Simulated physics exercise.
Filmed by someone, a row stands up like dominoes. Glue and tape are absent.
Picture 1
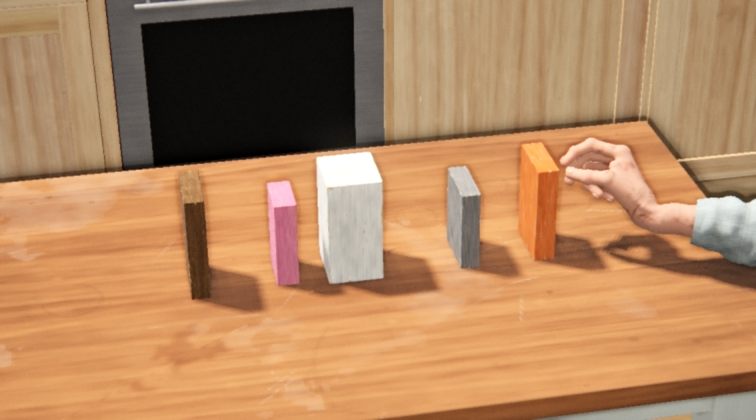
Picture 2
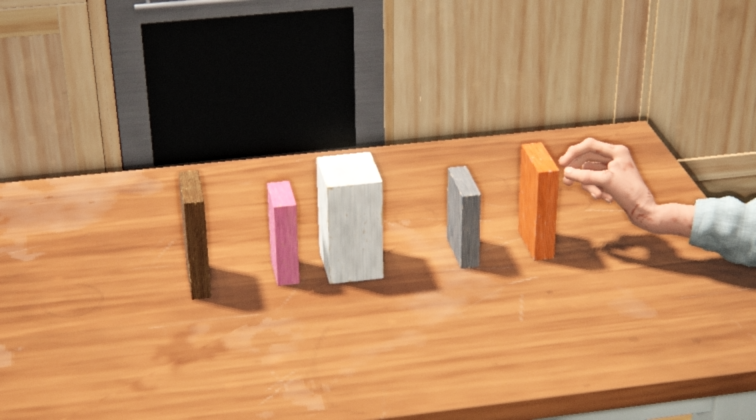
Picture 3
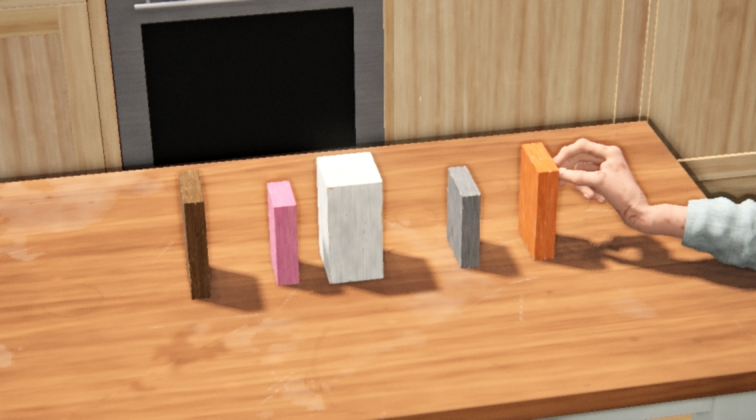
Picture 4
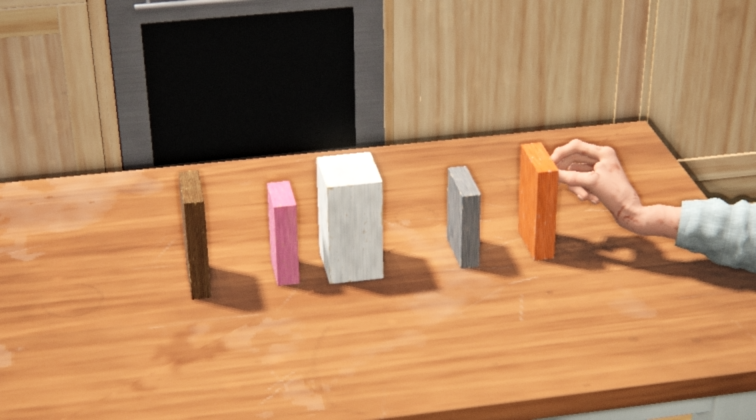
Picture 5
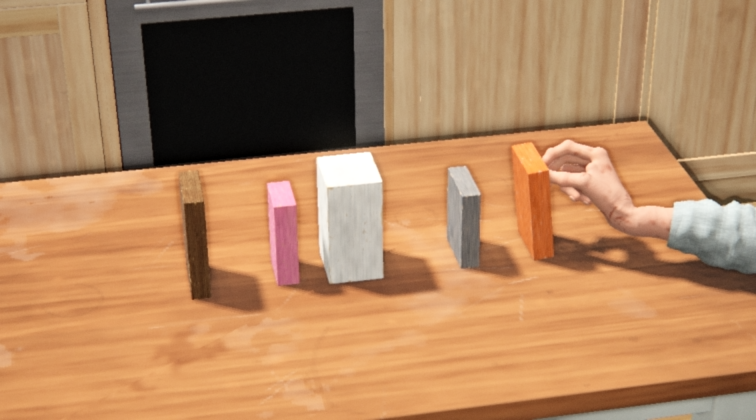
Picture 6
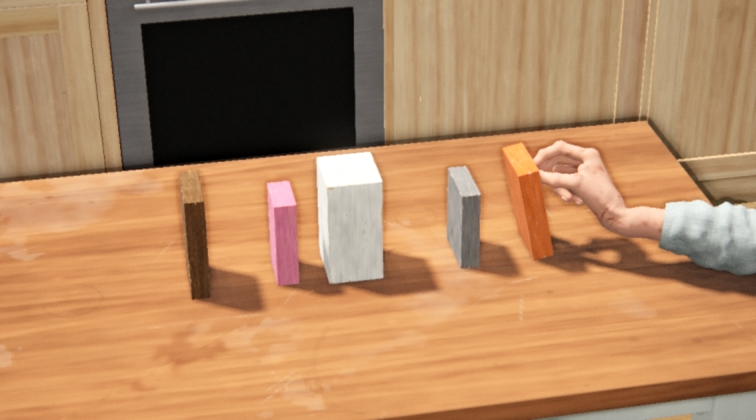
On a wooden counter, a hand reaches the orange board and tilts it to the left.
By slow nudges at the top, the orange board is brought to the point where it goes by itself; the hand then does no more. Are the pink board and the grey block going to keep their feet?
The pink board is going to stand firm; the grey block is going to tip.
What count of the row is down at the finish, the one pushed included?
Total: 2.
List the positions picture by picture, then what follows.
In the first frame, pink board (284, 234); grey block (464, 218).
In the second frame, white block (350, 218).
In the third frame, white block (350, 218).
In the fourth frame, white block (350, 218).
In the fifth frame, orange board 6° over; white block (350, 218).
In the sixth frame, orange board 11° over; pink board (284, 234); grey block (464, 218).
Then, 0.30 s on from there, orange board 39° over; grey block turned 8° from how it was put near (458, 217).
Then, 0.50 s on from there, orange board 74° over; grey block turned 75° from how it was put near (417, 240).
In the end, toppled on the table, grey block; the other 2 unmoved. At the end, from the last picture's camera, pink board near (284, 234), grey block near (416, 246).
